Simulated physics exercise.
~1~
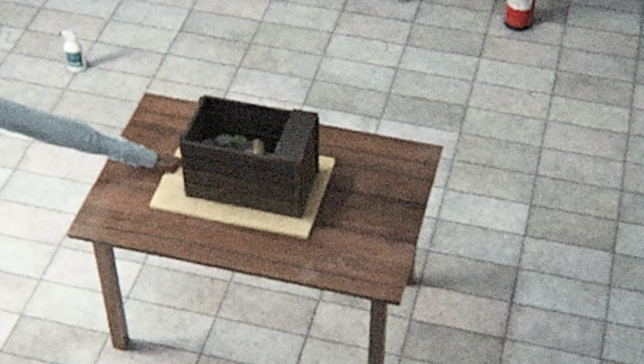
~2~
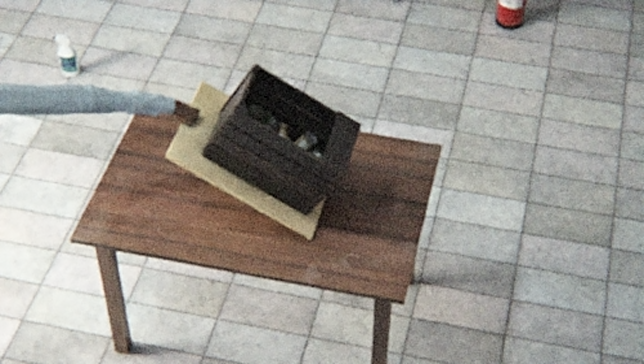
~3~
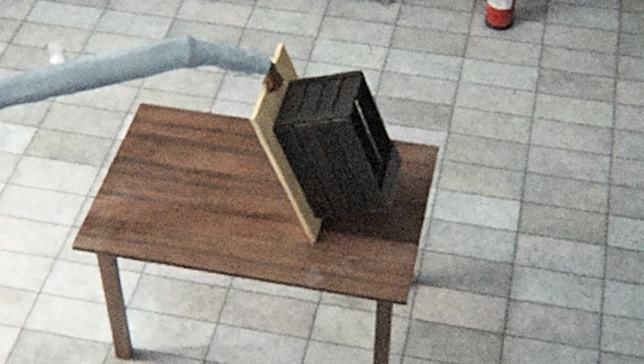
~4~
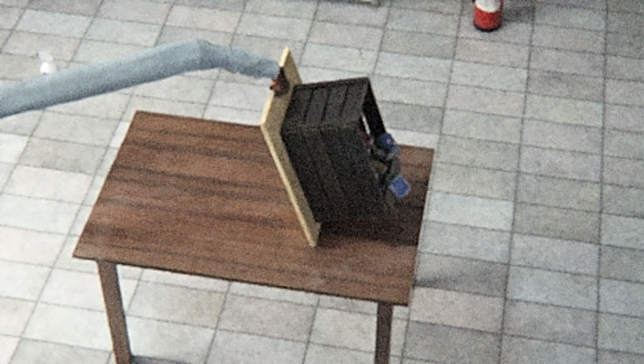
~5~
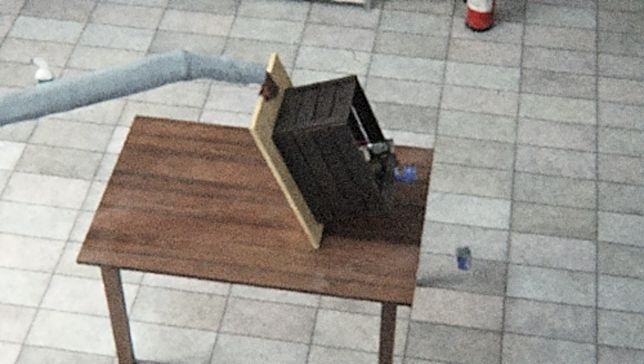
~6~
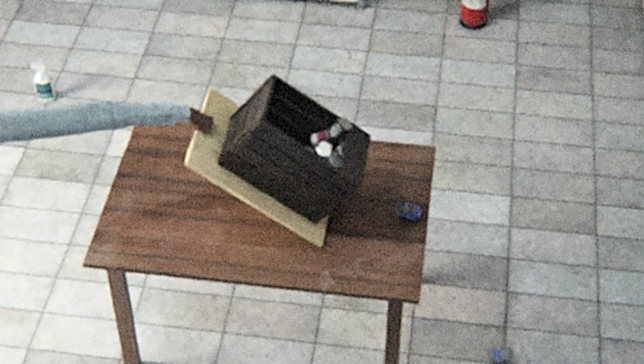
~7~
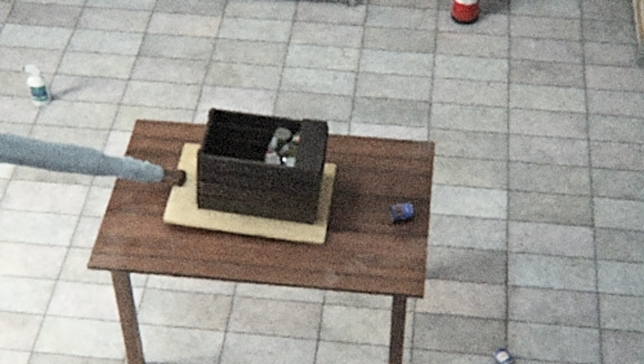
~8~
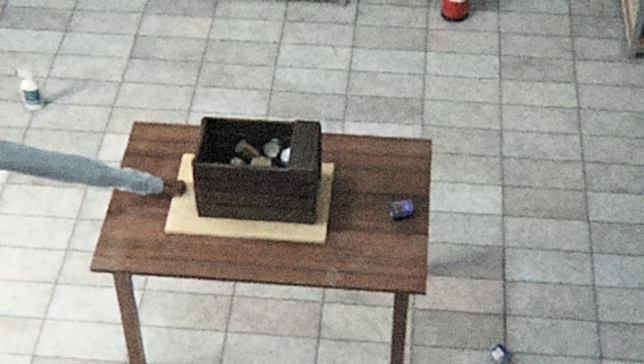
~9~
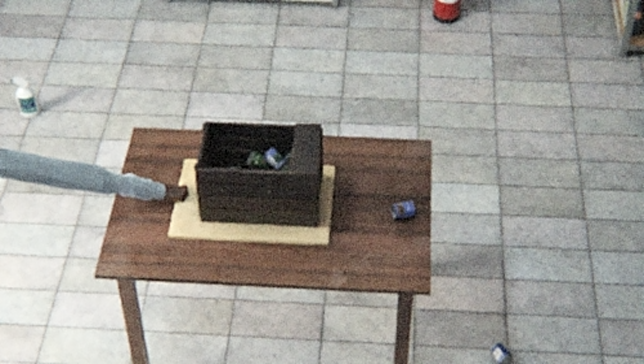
A black crate of small tins sits on a pale board on a brown wooden table, seen from above in a room with a grey tiled floor. A white bottle stands on the floor at upper left and a red container at the top right. A grey arm reaches in from the left and lifts the board's left end, tipping the crate steeply to the right. Two blue tins spill out, one dropping to the floor. The arm lowers the board flat again, leaving one tin on the tabletop, one on the floor, and the rest in the crate.
